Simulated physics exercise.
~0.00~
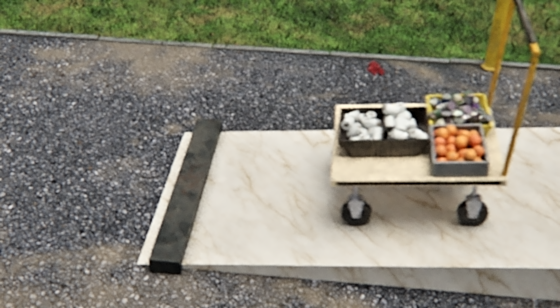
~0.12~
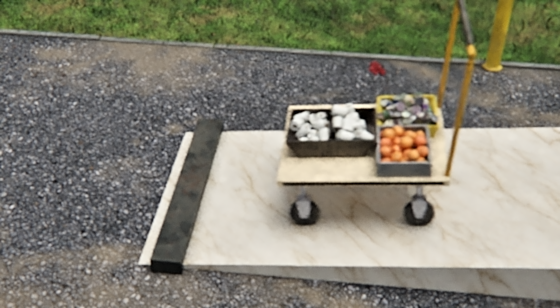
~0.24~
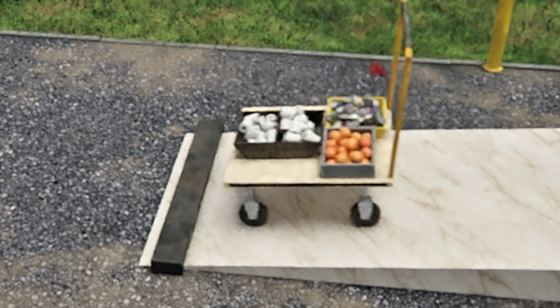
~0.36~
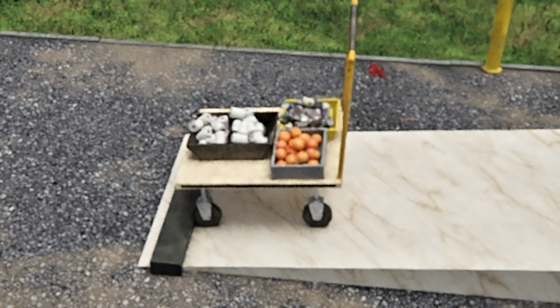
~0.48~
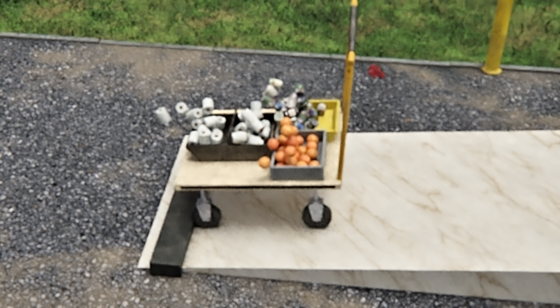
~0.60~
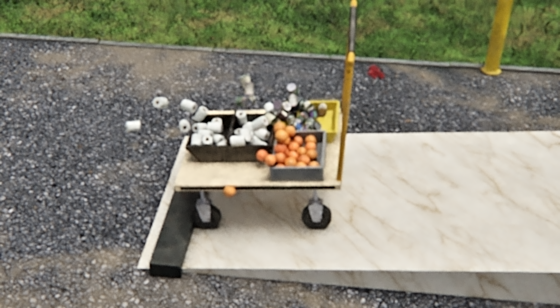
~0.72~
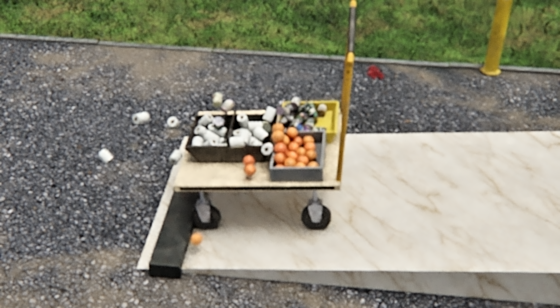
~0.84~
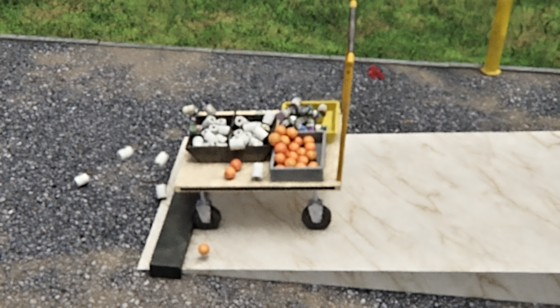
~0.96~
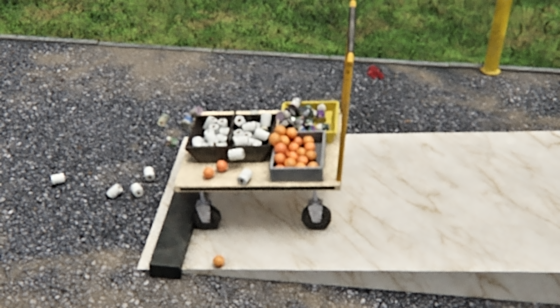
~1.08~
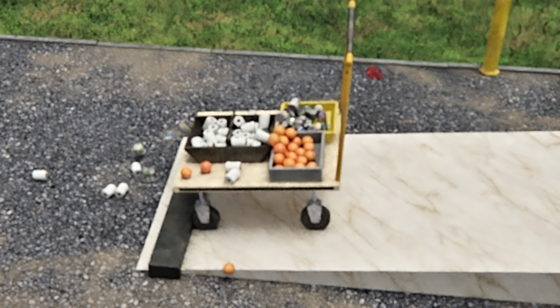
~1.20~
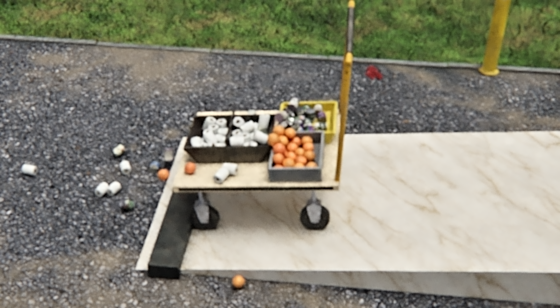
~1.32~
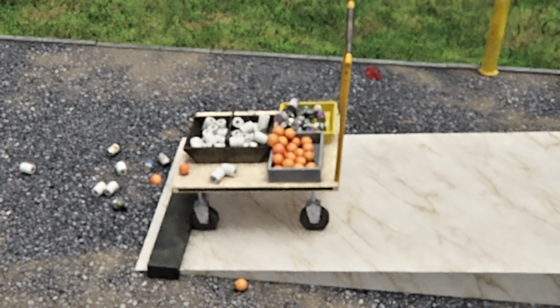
A platform trolley carrying baskets of white rolls, oranges and small tins rolled left down a pale ramp and stopped short at the dark kerb, flinging some of its load forward, with several rolls and a few oranges ending up scattered on the deck and ground.
